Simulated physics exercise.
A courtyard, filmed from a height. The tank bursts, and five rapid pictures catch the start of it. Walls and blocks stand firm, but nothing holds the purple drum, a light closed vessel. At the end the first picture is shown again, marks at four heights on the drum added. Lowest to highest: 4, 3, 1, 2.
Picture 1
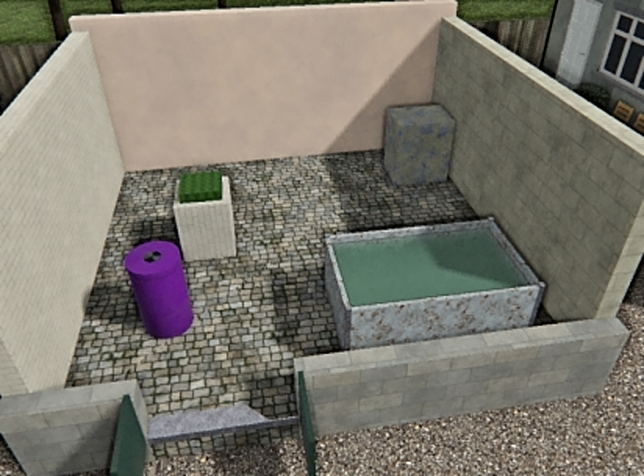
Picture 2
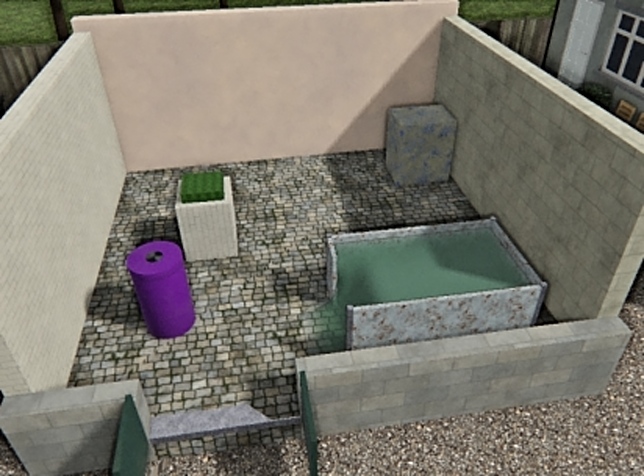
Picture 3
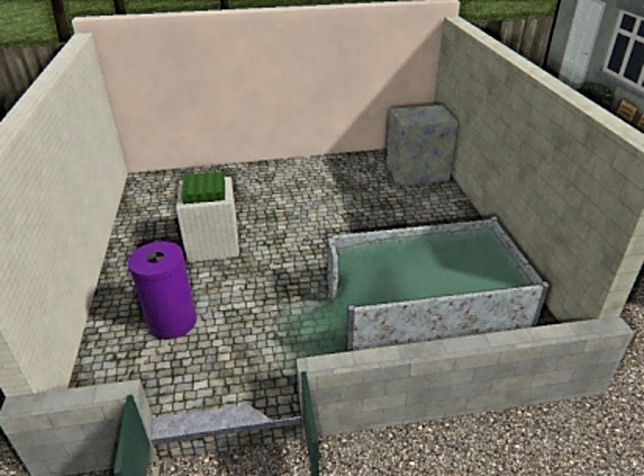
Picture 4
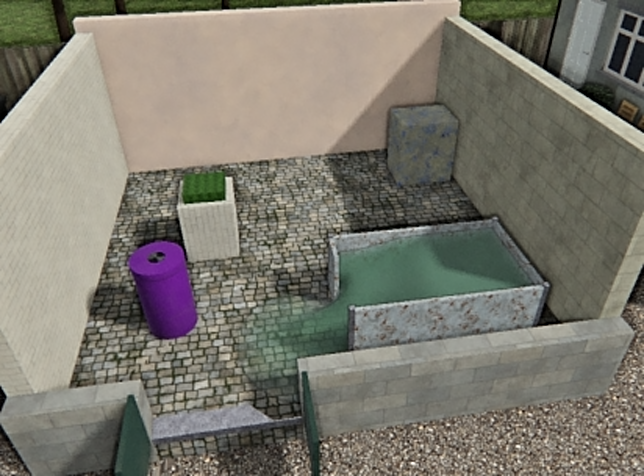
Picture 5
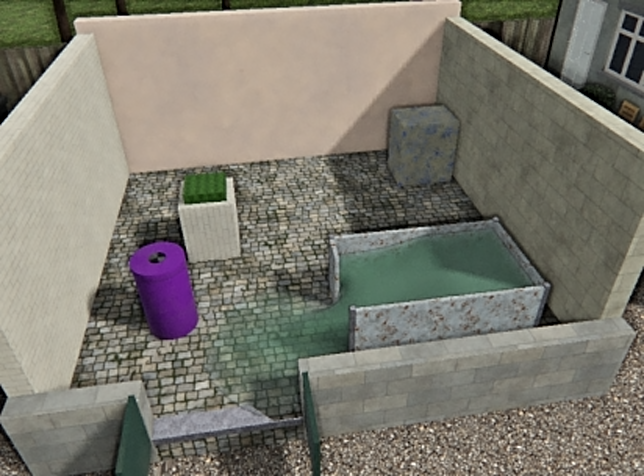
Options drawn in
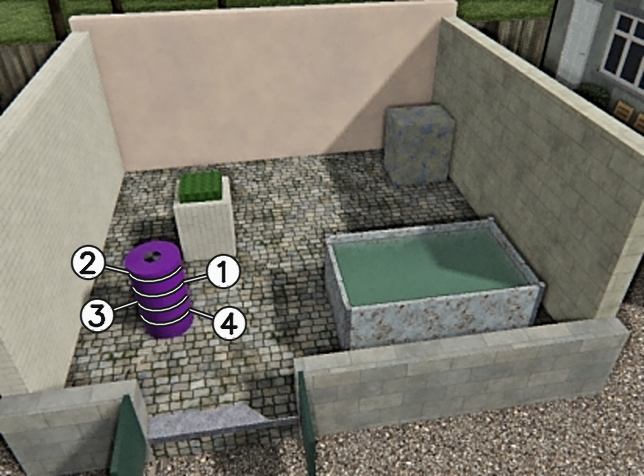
At first, a stone tank full of green water stands in a walled, cobbled yard with a purple drum, a planter and a grey block. Then the tank's left side is open and water pours out onto the cobbles, spreading leftward in a widening sheet toward the drum while the level inside lowers.
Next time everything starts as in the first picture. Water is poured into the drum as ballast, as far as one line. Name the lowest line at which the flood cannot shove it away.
Line 3 just does it.
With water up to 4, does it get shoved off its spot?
Yes, it does.
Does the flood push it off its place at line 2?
No.
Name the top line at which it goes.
Line 4.
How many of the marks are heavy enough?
Three.
On the marked copy, 1 at (157, 296); 2 at (153, 281); 3 at (160, 310); 4 at (164, 324); from the bottom up 4, 3, 1, 2.
With 1, it does not move.
With 2, it does not move.
With 3, it does not move.
With 4, it is pushed about half its own width away.
